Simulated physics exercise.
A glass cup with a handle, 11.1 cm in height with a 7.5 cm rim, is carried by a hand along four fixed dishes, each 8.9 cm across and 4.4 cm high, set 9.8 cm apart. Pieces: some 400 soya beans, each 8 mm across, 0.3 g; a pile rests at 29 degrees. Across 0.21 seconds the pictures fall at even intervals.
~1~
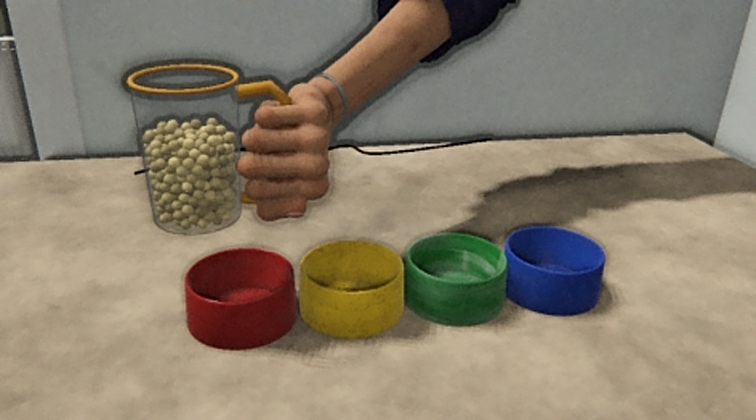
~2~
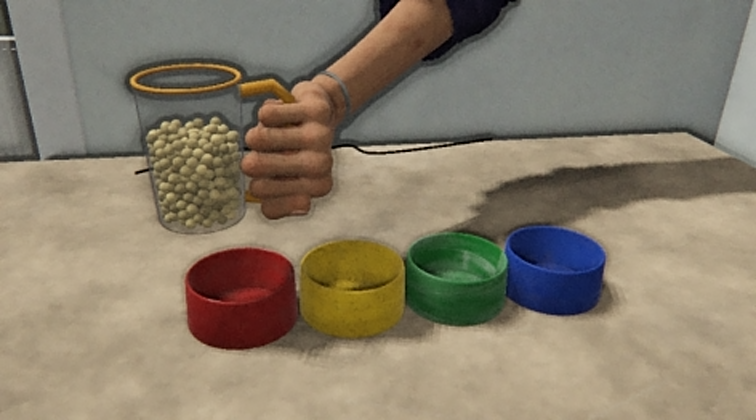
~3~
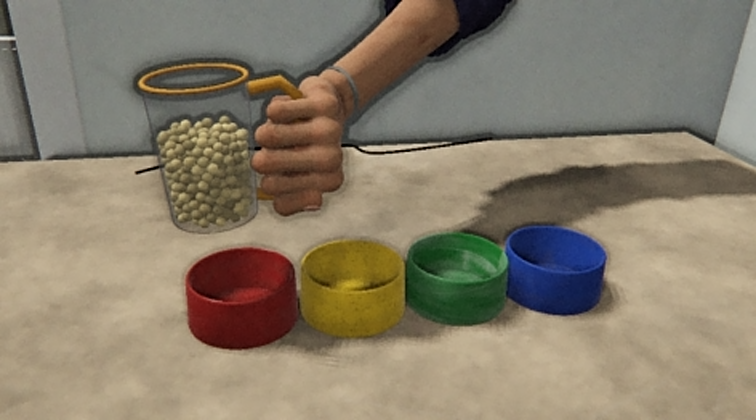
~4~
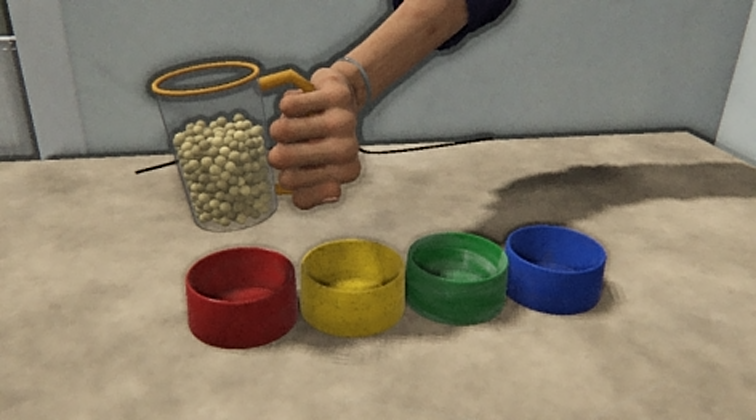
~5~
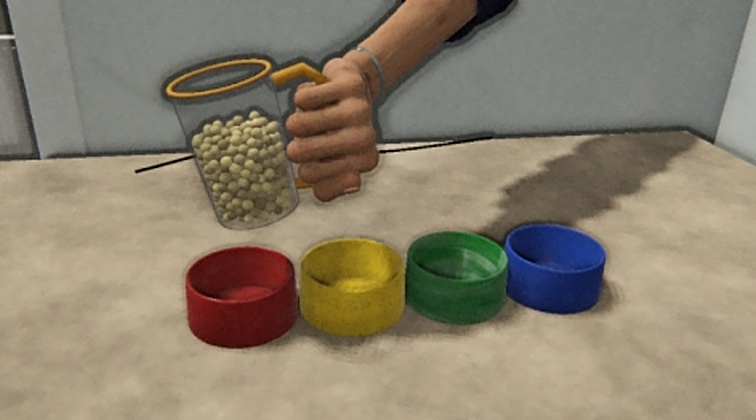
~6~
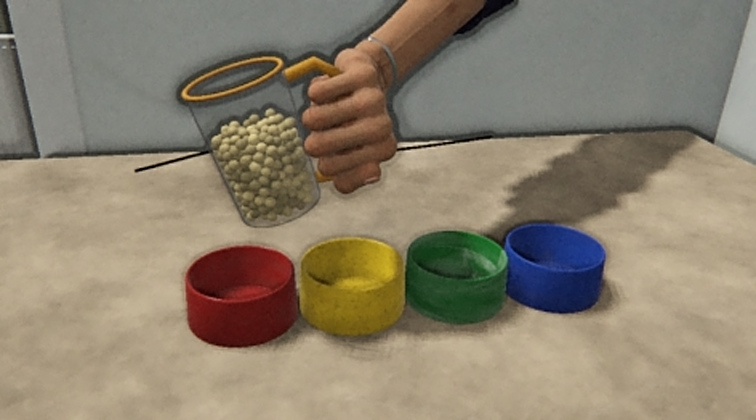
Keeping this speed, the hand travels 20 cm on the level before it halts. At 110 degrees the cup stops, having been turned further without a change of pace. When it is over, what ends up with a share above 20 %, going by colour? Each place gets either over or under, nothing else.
Red dish: Ends up with a fifth or less. Blue dish: Ends up with a fifth or less. Green dish: Ends up with a fifth or less. Yellow dish: Ends up with more than a fifth. Counter: Ends up with a fifth or less.
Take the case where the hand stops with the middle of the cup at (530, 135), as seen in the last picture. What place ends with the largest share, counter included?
The largest share goes to green.
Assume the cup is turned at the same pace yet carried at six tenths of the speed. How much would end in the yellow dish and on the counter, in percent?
The shares would then be yellow 100 and counter 0.
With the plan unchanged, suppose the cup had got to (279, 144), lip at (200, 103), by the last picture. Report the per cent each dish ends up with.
Red 0, blue 0, green 0, yellow 100.
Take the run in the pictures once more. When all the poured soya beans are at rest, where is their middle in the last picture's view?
Roughly (348, 279).
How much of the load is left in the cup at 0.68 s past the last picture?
Somewhere close to 100 percent.
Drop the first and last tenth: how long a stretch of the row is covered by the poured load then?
I'd put it at close to 5 cm.
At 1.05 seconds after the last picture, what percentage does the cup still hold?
Roughly 55 per cent of the load.
Then, 0.41 s after the last picture, tilt 62 degrees; cup holds 100 %.
Then, 0.68 s after the last picture, tilt 92 degrees; cup holds 100 %.
Then, 1.05 s after the last picture, tilt 110 degrees; cup holds 55 %, yellow 35 %.
In the end, red 0 %, blue 0 %, green 0 %, yellow 95 %, counter 5 %.
